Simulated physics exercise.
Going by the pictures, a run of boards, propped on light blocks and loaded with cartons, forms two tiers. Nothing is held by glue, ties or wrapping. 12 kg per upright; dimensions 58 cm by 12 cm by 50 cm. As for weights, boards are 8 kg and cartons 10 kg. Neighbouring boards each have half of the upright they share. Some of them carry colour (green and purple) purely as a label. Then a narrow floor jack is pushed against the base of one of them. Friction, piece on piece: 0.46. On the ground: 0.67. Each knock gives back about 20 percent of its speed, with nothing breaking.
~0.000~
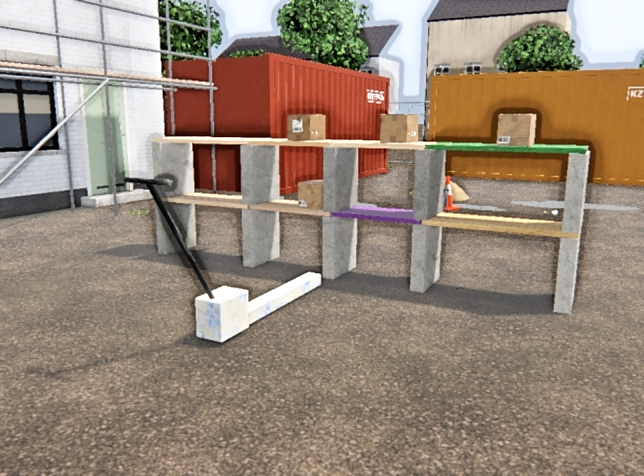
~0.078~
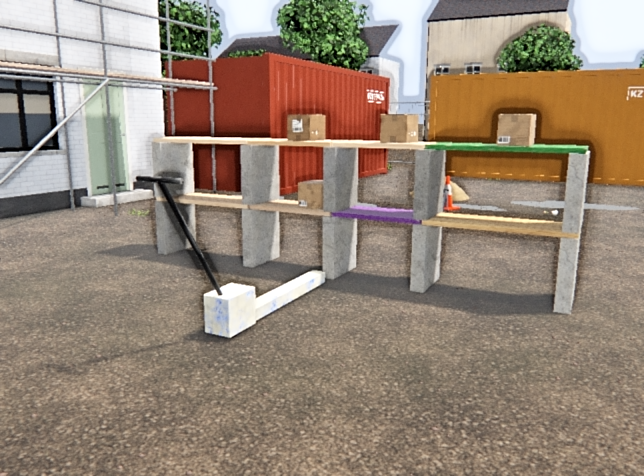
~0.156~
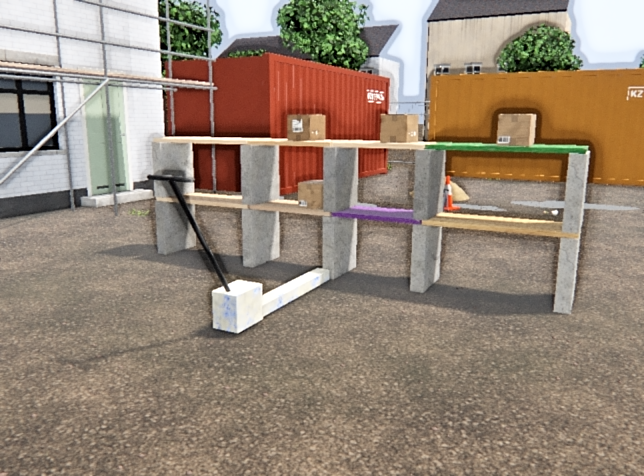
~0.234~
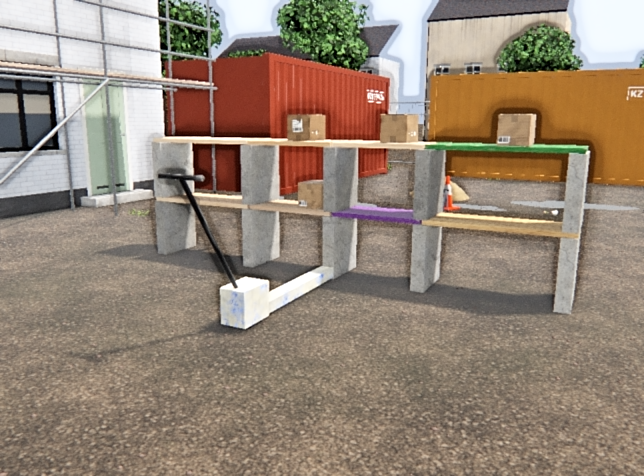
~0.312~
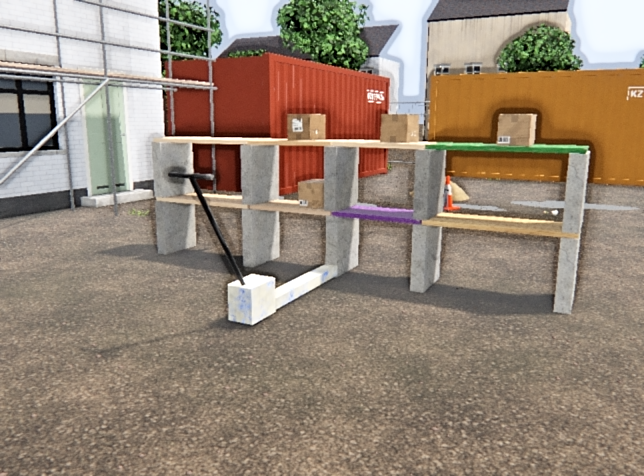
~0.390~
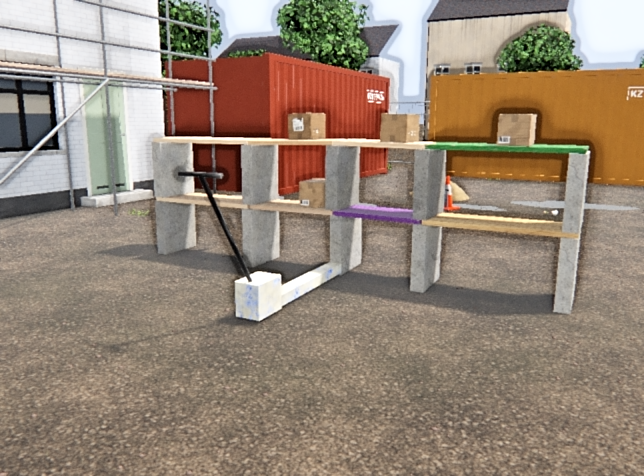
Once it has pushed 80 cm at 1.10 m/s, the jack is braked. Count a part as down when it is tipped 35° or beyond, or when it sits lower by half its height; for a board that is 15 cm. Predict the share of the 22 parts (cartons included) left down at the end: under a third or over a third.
The share left down is over a third.
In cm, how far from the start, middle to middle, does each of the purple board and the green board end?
The purple one ends around 50 cm from its start and the green one around 90 cm.
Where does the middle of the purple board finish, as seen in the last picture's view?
It settles close to (401, 268) in the last view.
After 1.16 s, 8 of the 22 pieces down; purple board leaning 44°, 29 cm lower; green board shifted 22 mm.
After 1.88 s, 15 of the 22 pieces down; purple board leaning 9°, 51 cm lower; green board leaning 9°, 53 cm lower.
At rest (3.2 s), 21 of the 22 pieces down; green board leaning 11°, 92 cm lower; purple board leaning 9°, 51 cm lower. That is 95 per cent. As the last picture would show them, middles, green board near (490, 260), purple board near (401, 268).
